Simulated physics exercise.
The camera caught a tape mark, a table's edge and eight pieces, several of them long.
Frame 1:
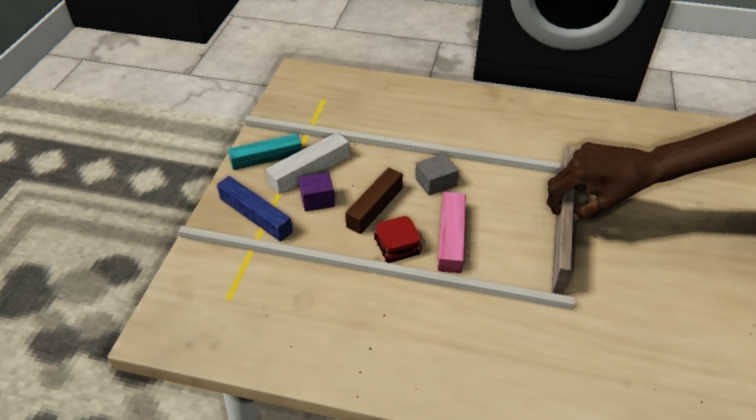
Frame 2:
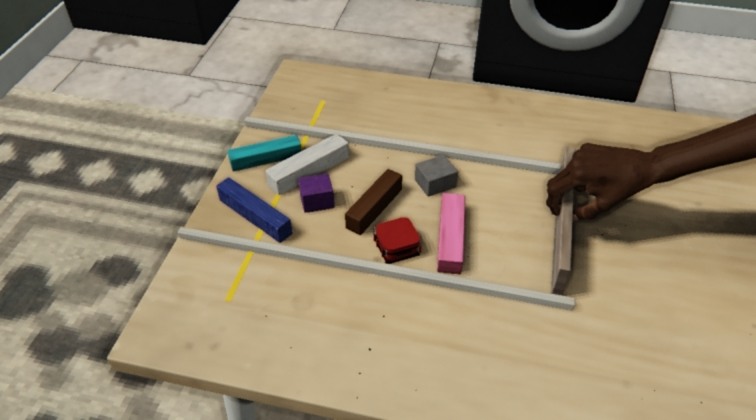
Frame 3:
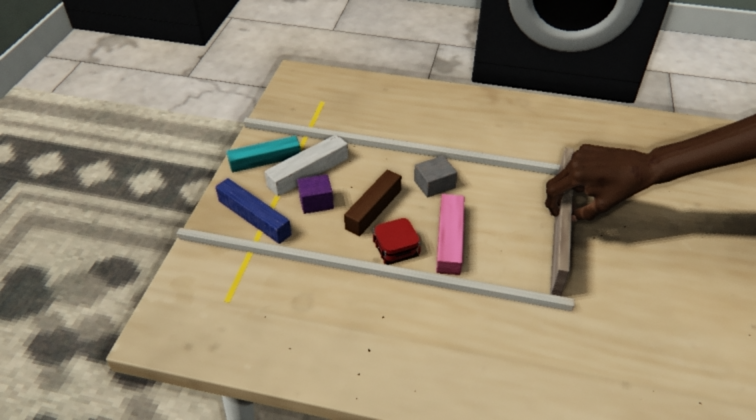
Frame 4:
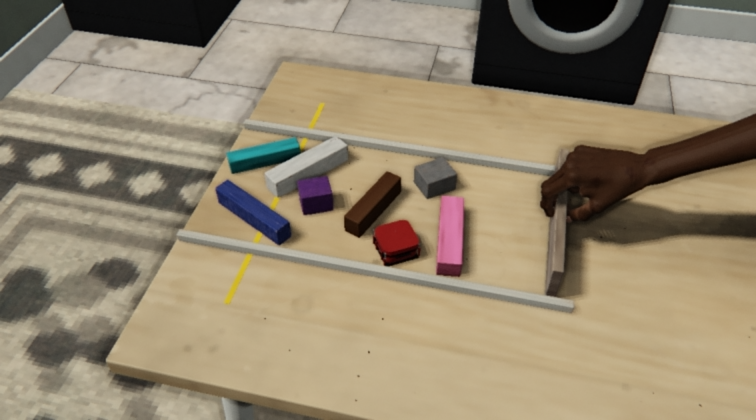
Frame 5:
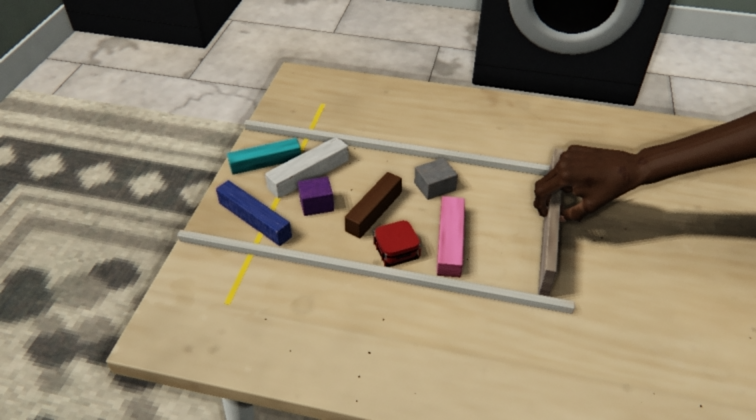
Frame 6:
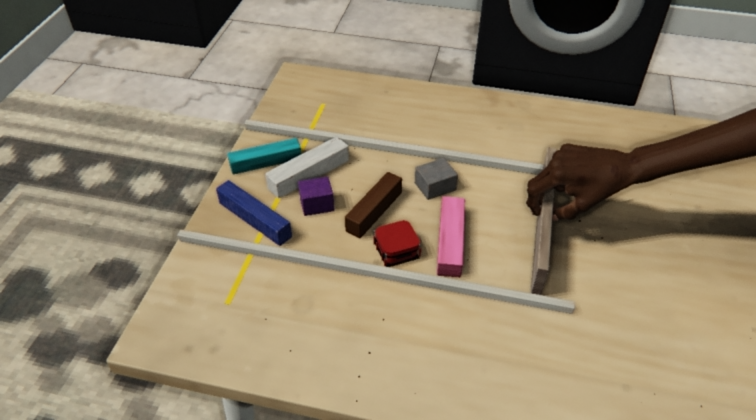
A hand holding a flat board upright at the right end of two pale rails stays nearly still at first, then slides it a short way left. The eight pieces between the rails, among them a pink bar, a red case and a blue bar near the yellow tape, stay put, untouched by the board.
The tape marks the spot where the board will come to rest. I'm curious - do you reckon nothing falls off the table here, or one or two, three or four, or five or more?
Band: One to two.
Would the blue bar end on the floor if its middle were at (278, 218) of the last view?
From there it goes over.
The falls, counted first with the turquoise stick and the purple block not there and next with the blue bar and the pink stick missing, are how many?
You'd see 1 fallen, and 0 in the other try.
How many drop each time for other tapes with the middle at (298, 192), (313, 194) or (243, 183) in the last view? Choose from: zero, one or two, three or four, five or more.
Taking the three tapes one at a time, the answers are zero, then no fall at all, then more than four.
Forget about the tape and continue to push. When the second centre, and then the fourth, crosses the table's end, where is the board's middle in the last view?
Pixels in order: Roughly (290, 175), roughly (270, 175).
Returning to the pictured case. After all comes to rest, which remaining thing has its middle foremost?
It's the purple block that is foremost.
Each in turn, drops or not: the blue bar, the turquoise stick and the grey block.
Outcome: Blue bar goes down; turquoise stick goes down; grey block does not drop.
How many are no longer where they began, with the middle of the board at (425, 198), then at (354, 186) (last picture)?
I count 4 first and 7 after.
A little later, none off yet; turquoise stick at rest near (265, 156); blue bar at rest near (253, 212); white bar at rest near (309, 167).
Next, none off yet; turquoise stick shifted a little near (254, 147); blue bar shifted a little near (217, 202); white bar shifted a little near (274, 151).
When it is over, the number that fall off is one or two; down, blue bar and turquoise stick.
